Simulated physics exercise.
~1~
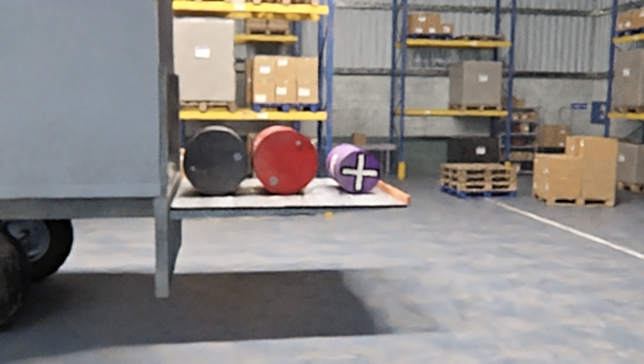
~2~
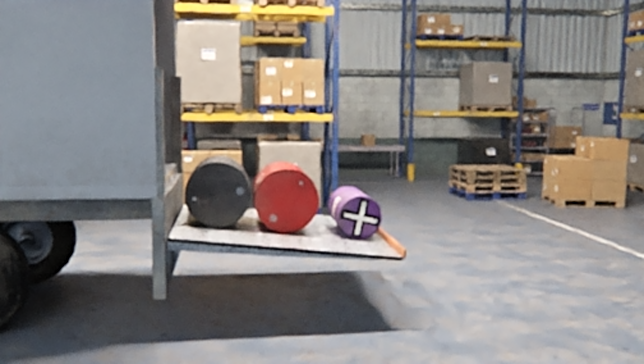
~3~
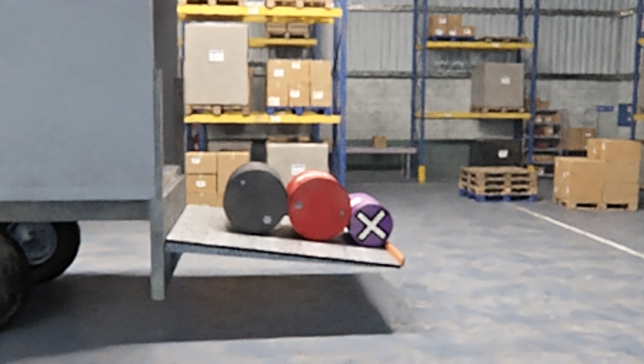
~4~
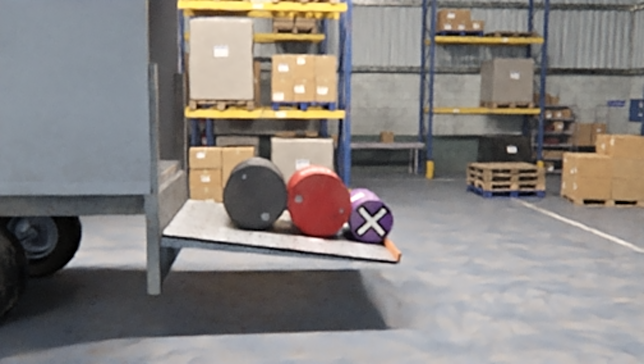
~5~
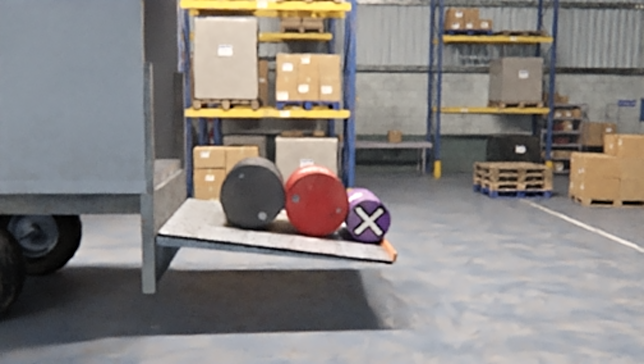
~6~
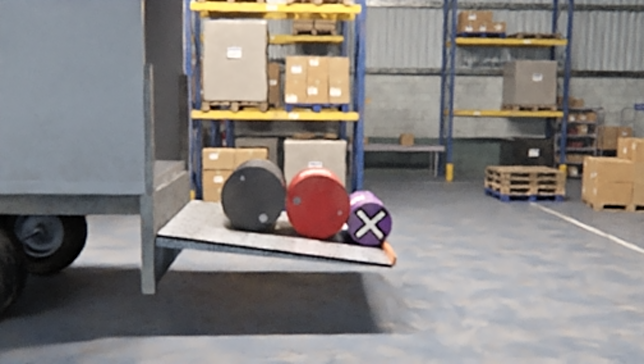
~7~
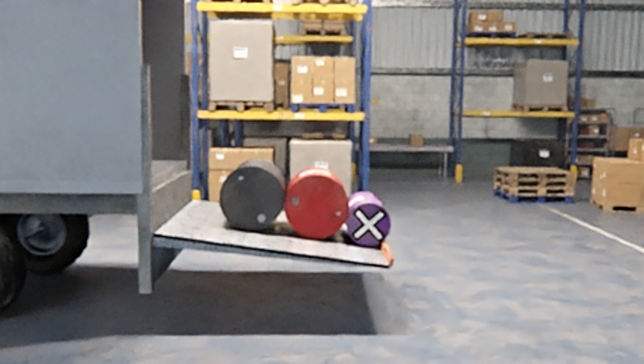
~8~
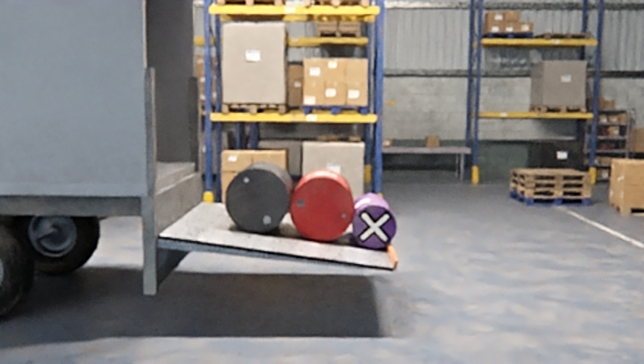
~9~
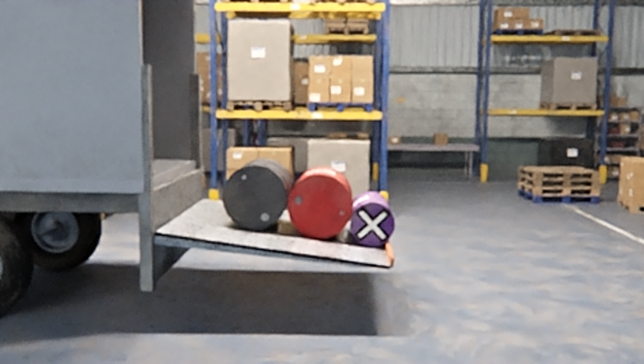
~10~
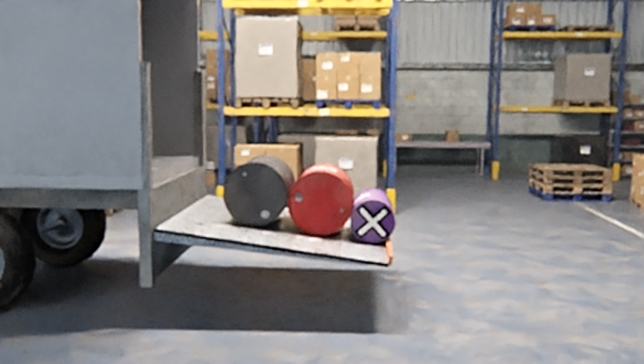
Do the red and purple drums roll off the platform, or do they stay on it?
Both the red and purple drums stay on the platform, with the purple one resting by the stop.
Three drums roll right on a tilting tail lift and settle together against its stop.
